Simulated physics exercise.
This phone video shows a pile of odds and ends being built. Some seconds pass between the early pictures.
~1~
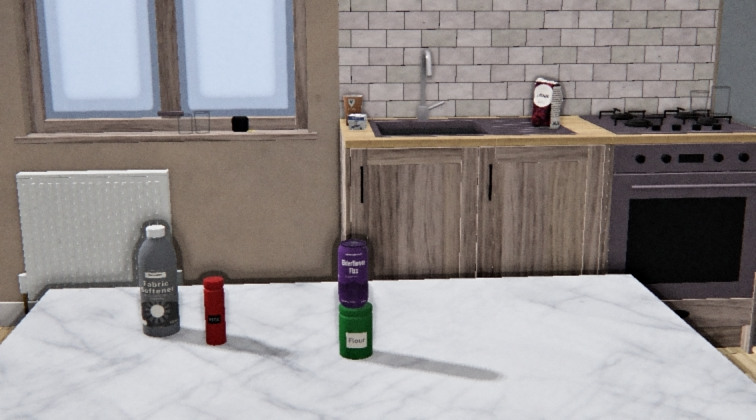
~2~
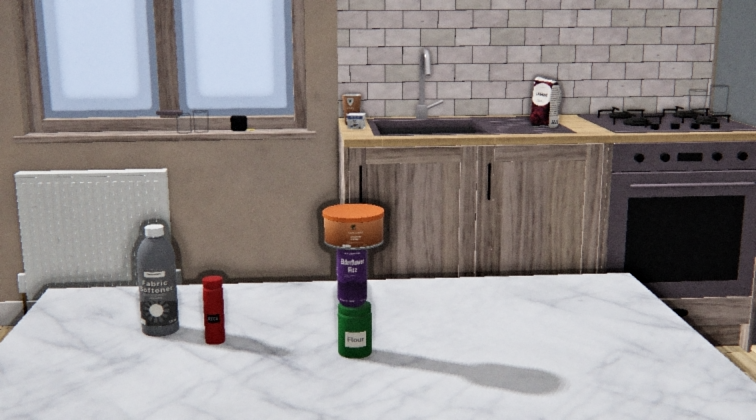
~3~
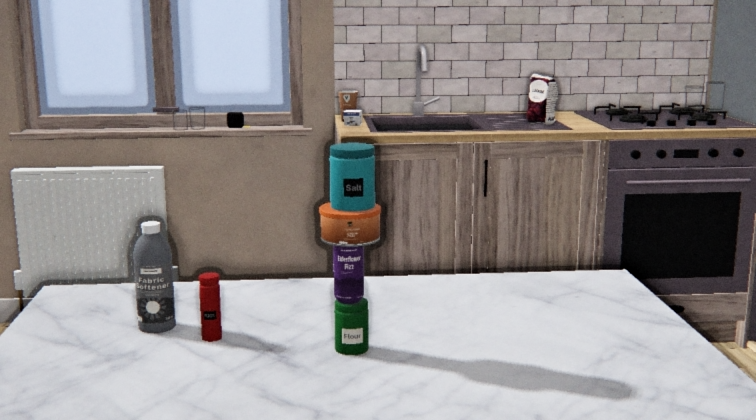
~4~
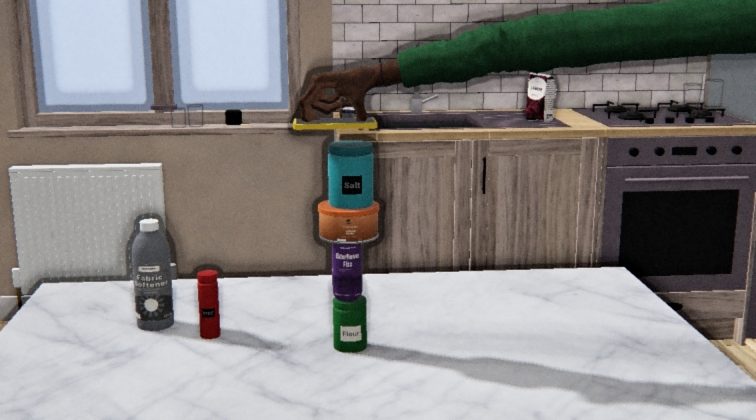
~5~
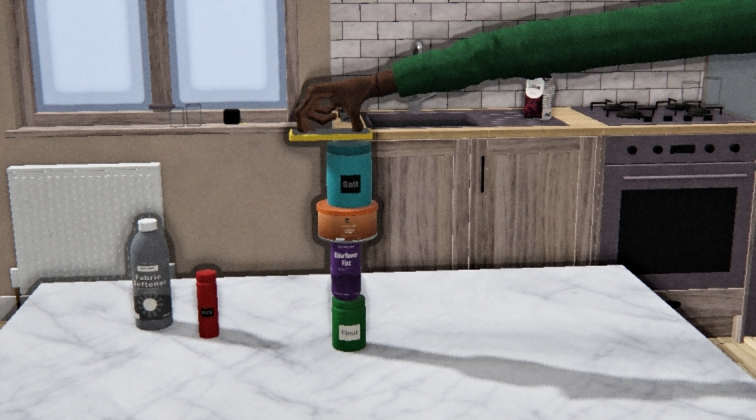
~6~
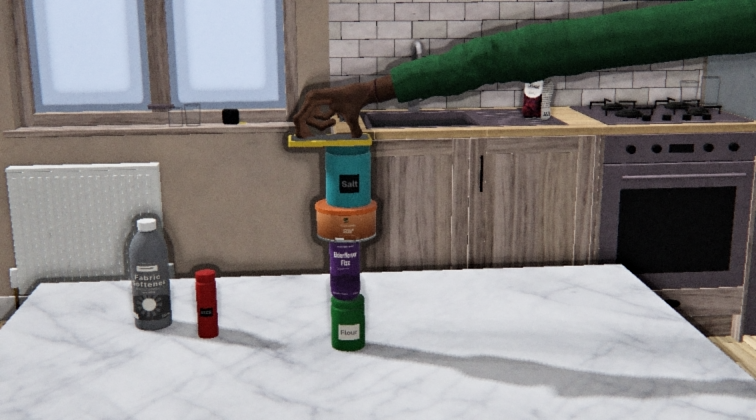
We see a purple can on a green jar on a marble table, then an orange tub and a turquoise jar added above. A hand in a green sleeve lowers a flat yellow object onto the top of the pile.
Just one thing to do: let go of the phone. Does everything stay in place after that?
Yes, most likely the pile will bear the load.
Then, 0.20 s past the last view, things are still on the move.
Then, 1.10 s past the last view, nothing moves.
Then, 1.80 s past the last view, yellow phone resting near (329, 141).
Finally, all 7 still in place. Final places as the last picture's camera would see them, yellow phone near (327, 141). The pile keeps its balance.
